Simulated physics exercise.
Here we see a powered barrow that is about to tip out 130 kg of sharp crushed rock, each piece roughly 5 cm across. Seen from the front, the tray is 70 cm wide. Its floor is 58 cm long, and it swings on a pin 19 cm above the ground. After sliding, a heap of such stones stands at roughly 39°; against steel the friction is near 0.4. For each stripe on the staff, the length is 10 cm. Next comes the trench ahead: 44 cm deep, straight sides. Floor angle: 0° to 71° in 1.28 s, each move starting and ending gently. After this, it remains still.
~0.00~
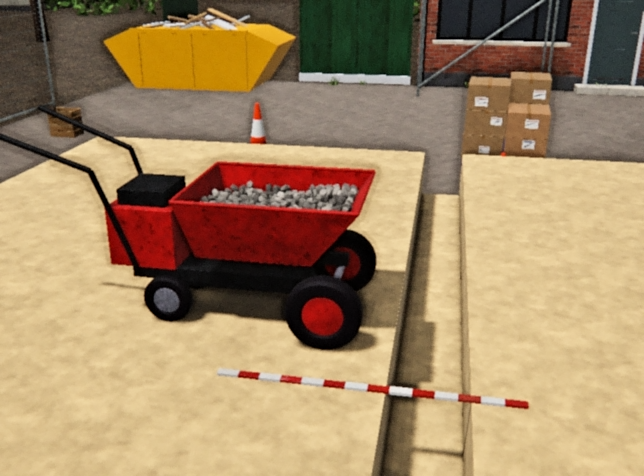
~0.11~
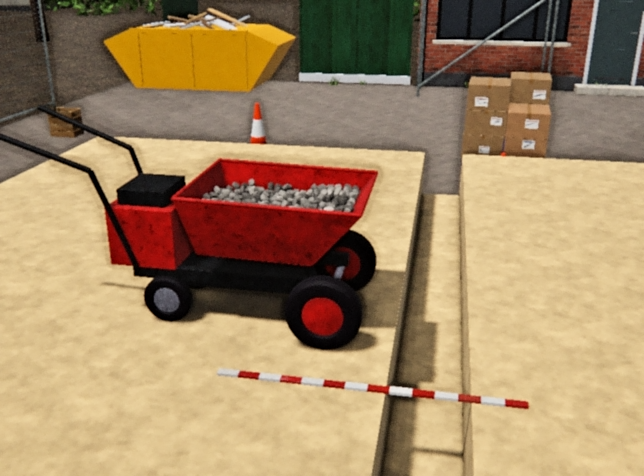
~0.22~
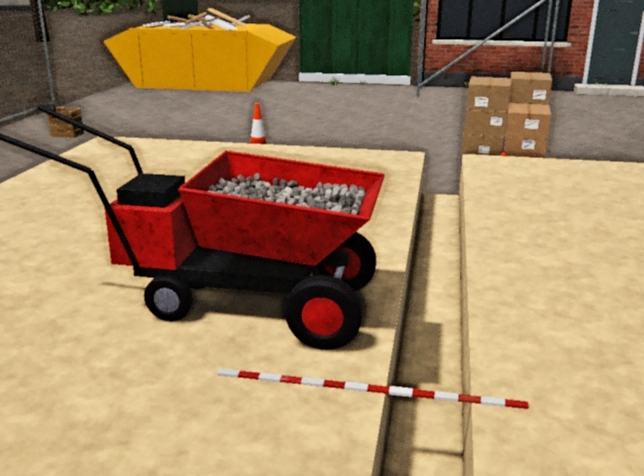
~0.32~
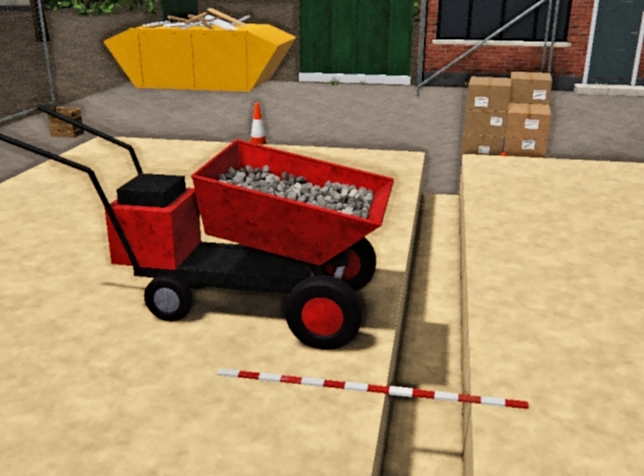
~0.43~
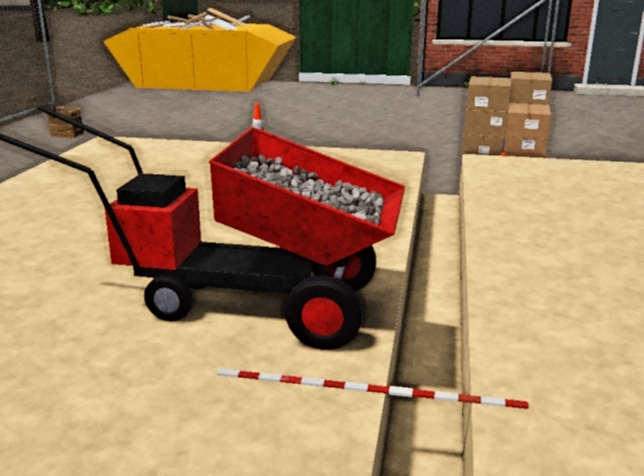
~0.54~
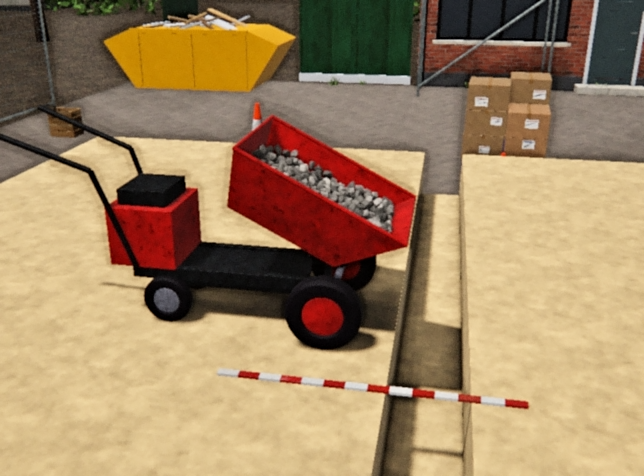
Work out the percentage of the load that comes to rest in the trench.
It works out at about 61 per cent of the load.
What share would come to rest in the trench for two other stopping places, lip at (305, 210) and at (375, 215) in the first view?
About 90 per cent first, then about 40 per cent.
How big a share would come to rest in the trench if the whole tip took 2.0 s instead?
Something close to 70 per cent.
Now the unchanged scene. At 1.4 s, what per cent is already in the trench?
Some 10 per cent.
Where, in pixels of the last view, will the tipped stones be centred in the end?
In the last view, about (453, 379).
After 1.0 s the floor is at 60°; 100 % in the tray; the foremost stones are at (430, 265).
After 1.4 s the floor is at 71°; 82 % in the tray, 11 % in the trench, 7 % past the trench; the foremost stones are at (496, 342).
After 1.7 s the floor is at 71°; 45 % in the tray, 23 % in the trench, 31 % past the trench; the foremost stones are at (581, 347).
After 3.7 s the floor is at 71°; 7 % in the tray, 61 % in the trench, 33 % past the trench; the foremost stones are at (616, 343).
